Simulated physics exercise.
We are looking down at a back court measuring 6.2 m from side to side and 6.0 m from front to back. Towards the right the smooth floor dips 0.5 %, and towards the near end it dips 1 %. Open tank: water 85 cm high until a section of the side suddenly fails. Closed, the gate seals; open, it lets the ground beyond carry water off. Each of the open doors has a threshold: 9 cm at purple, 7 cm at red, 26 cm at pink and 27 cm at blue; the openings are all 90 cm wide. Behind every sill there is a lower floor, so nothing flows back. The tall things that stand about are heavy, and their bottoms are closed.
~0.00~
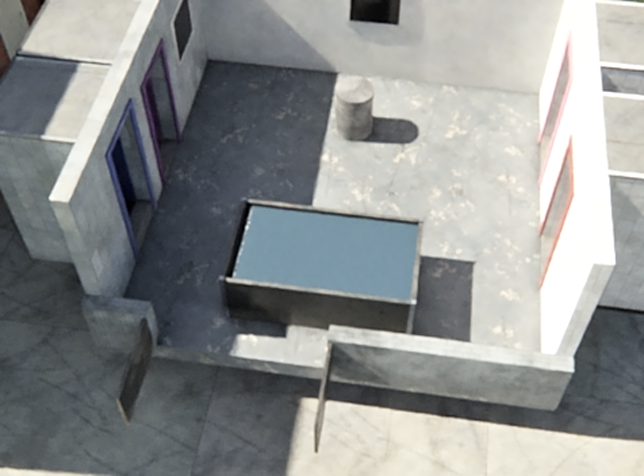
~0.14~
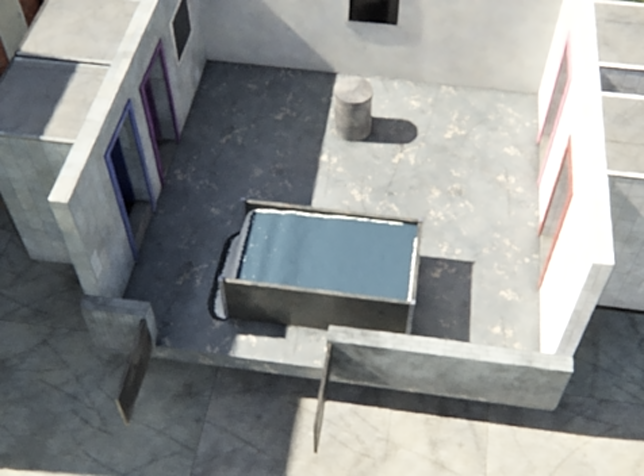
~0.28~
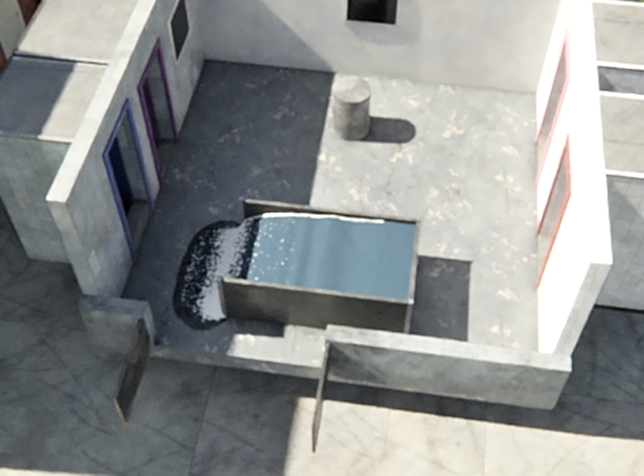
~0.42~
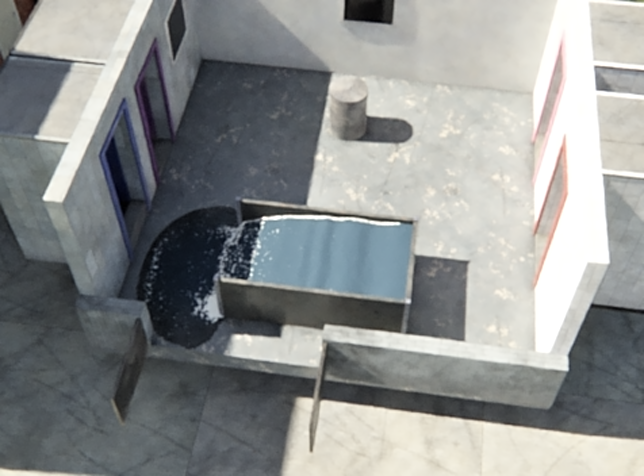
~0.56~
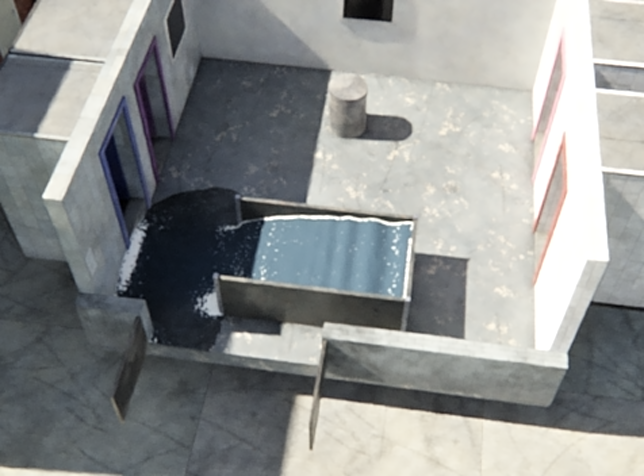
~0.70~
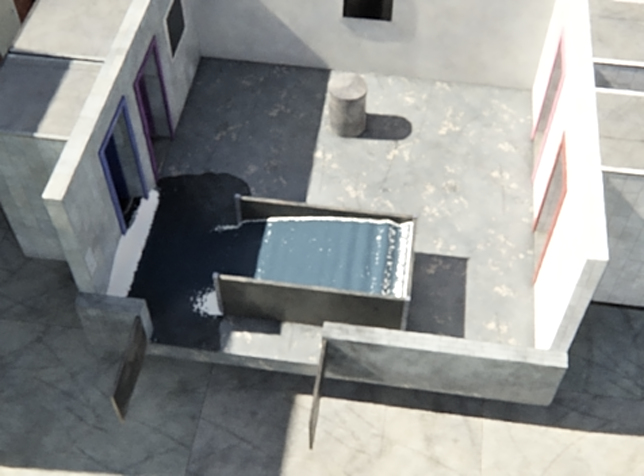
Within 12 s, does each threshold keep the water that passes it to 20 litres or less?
The purple door does not; the red door does; the pink door does; the blue door does not.
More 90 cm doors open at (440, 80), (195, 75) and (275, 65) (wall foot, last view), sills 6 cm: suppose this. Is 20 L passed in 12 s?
Check each in turn: The first fails, the second succeeds, the third succeeds.
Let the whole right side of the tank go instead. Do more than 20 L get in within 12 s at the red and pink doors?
Door red goes beyond, door pink stays within.
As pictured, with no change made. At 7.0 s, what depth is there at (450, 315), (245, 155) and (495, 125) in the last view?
I'd read it as roughly 0, 4 and 8 cm, in that order.
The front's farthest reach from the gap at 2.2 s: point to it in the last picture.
I'd mark it close to (200, 62).
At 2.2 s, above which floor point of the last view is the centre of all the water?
(232, 255).
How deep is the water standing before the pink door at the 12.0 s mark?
Roughly 5.5 centimetres.
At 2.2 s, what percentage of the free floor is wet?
Wet share: Near 30 percent.
After 1.4 s water covers 15 % of the floor and is deepest (57 cm) near (138, 274); purple door 14 cm at the sill, 1 L in, red door not reached, pink door not reached, blue door 46 cm at the sill, 43 L in.
After 2.2 s water covers 30 % of the floor and is deepest (51 cm) near (112, 312); purple door 16 cm at the sill, 12 L in, red door not reached, pink door not reached, blue door 43 cm at the sill, 119 L in.
After 3.5 s water covers 45 % of the floor and is deepest (27 cm) near (216, 70); purple door 12 cm at the sill, 32 L in, red door not reached, pink door not reached, blue door 24 cm at the sill, 163 L in.
After 7.0 s water covers 75 % of the floor and is deepest (16 cm) near (530, 109); purple door 5 cm at the sill, 38 L in, red door 6 cm at the sill, 0 L in, pink door 13 cm at the sill, 0 L in, blue door 8 cm at the sill, 164 L in.
After 12.0 s water covers 95 % of the floor and is deepest (14 cm) near (519, 375); purple door 4 cm at the sill, 38 L in, red door 5 cm at the sill, 0 L in, pink door 5 cm at the sill, 0 L in, blue door 6 cm at the sill, 164 L in.
